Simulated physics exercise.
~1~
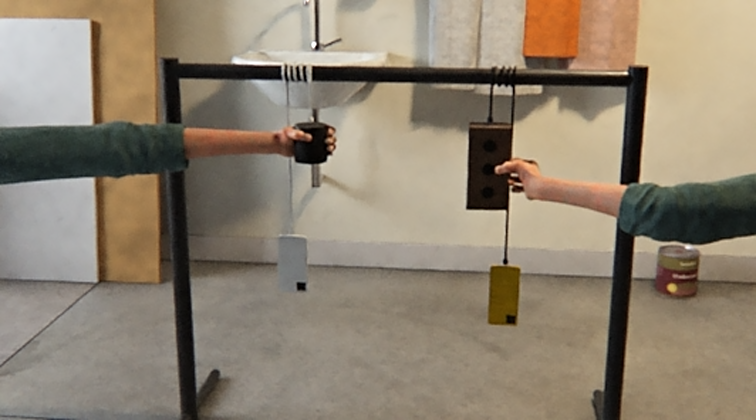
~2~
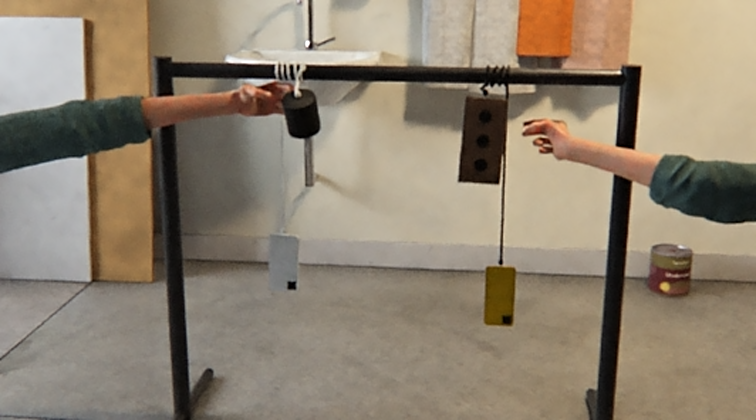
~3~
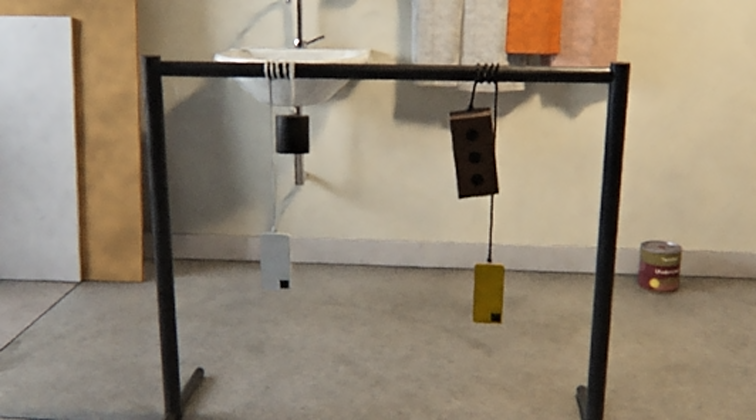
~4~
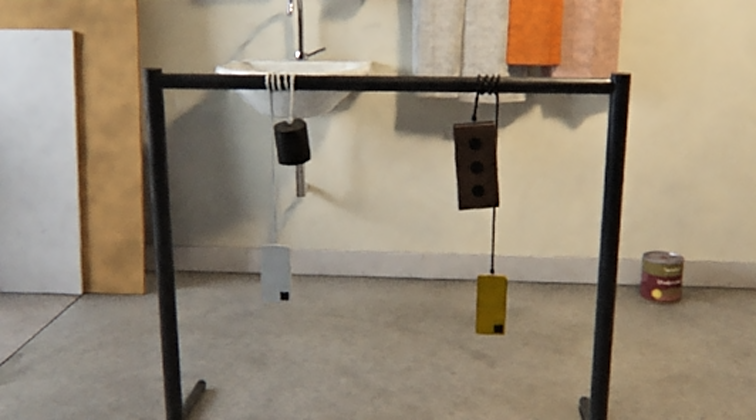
Near a sink, two hands release a black cylinder and a brick, and both stay hanging.
